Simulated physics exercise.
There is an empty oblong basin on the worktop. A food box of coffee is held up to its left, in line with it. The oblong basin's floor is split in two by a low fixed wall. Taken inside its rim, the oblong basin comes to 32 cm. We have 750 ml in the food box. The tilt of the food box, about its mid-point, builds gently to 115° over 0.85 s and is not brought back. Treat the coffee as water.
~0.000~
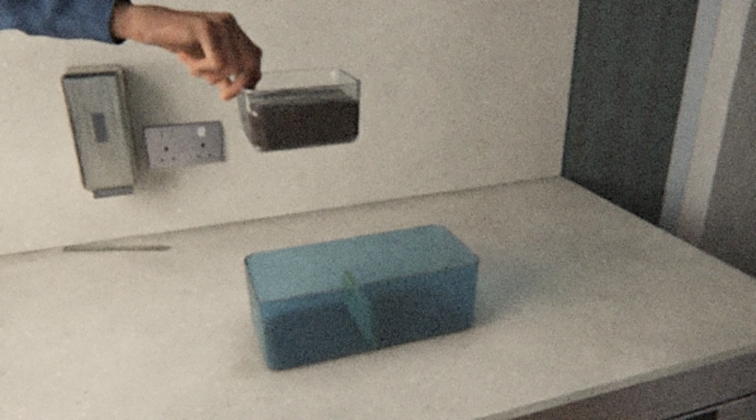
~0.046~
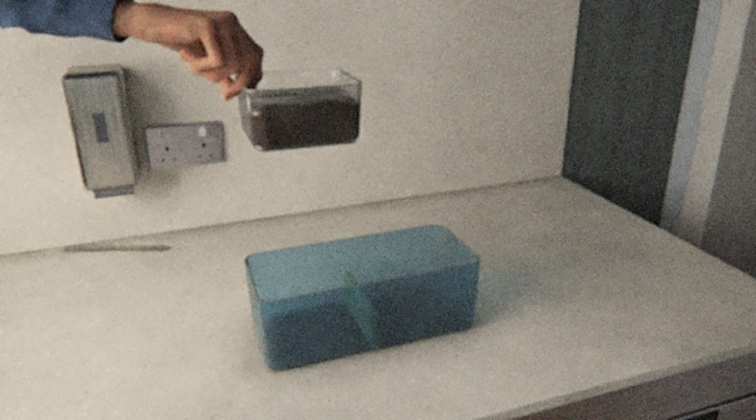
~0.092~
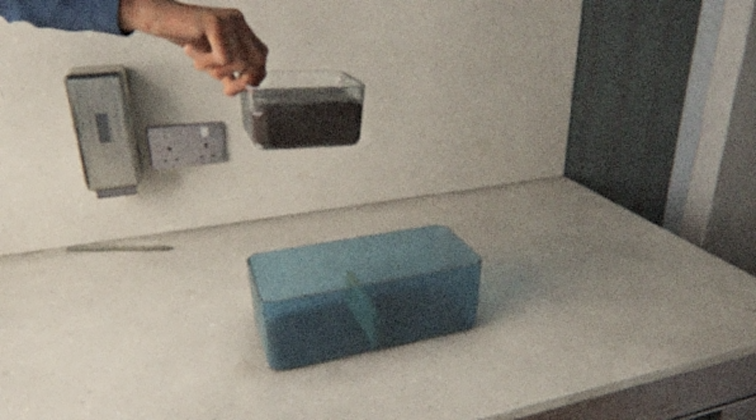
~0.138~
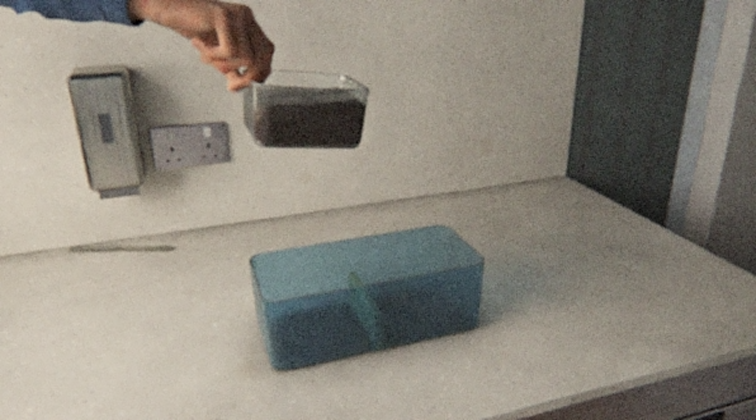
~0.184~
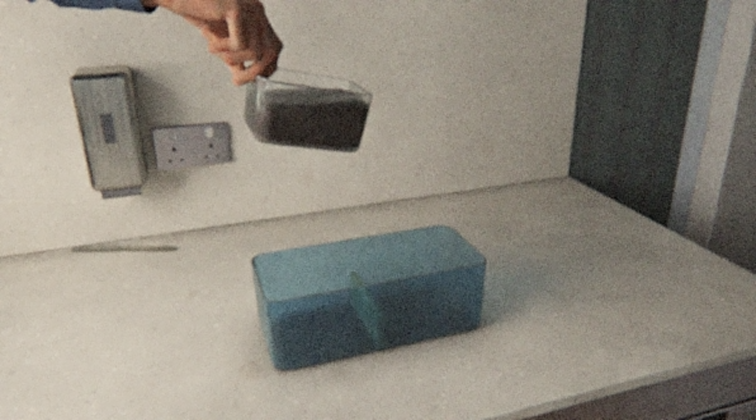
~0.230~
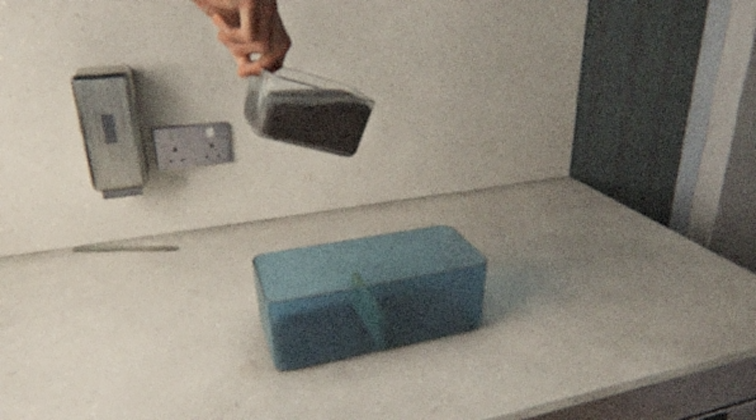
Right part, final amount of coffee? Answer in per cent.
80 per cent.
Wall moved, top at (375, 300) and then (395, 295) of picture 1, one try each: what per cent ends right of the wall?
60 per cent first, 45 per cent second.
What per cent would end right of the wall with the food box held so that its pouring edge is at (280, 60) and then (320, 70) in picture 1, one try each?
Roughly 40 per cent the first time and 65 per cent the second.
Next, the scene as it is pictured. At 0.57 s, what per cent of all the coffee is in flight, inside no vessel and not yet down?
Share: Roughly 58 per cent.
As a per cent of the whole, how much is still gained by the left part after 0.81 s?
Some 9 per cent.
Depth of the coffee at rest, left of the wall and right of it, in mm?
Left part: About 4 mm; right part: About 28 mm.
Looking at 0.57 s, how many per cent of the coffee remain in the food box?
About 32 per cent.
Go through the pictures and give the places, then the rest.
It leans 0°; its right rim is at (349, 76); the coffee meets the walls at (243, 101) and (346, 92); the oblong basin's rim runs from (250, 279) to (461, 243); the wall's top is at (359, 292), in the first frame.
It leans 1°; its right rim is at (350, 77); the coffee meets the walls at (244, 100) and (347, 92), in the second frame.
It leans 3°; its right rim is at (354, 80); the coffee meets the walls at (246, 100) and (350, 93), in the third frame.
It leans 7°; its right rim is at (357, 84); the coffee meets the walls at (249, 100) and (352, 94), in the fourth frame.
It leans 13°; its right rim is at (361, 89); the coffee meets the walls at (251, 99) and (357, 94), in the fifth frame.
It leans 20°; its right rim is at (363, 96); the coffee meets the walls at (253, 100) and (359, 96), in the sixth frame.
After 0.57 s the tilt is 86° and 33 per cent is still to pour, 0 is left of the wall and 9 right of it.
After 0.81 s the tilt is 114° and 4 per cent is still to pour, 2 is left of the wall and 74 right of it.
After 1.07 s the tilt is 115° and 0 per cent is still to pour, 11 is left of the wall and 80 right of it.
After 1.35 s the tilt is 115° and 0 per cent is still to pour, 11 is left of the wall and 80 right of it.
In the end 11 per cent lies left of the wall, 80 right of it and 8 outside.
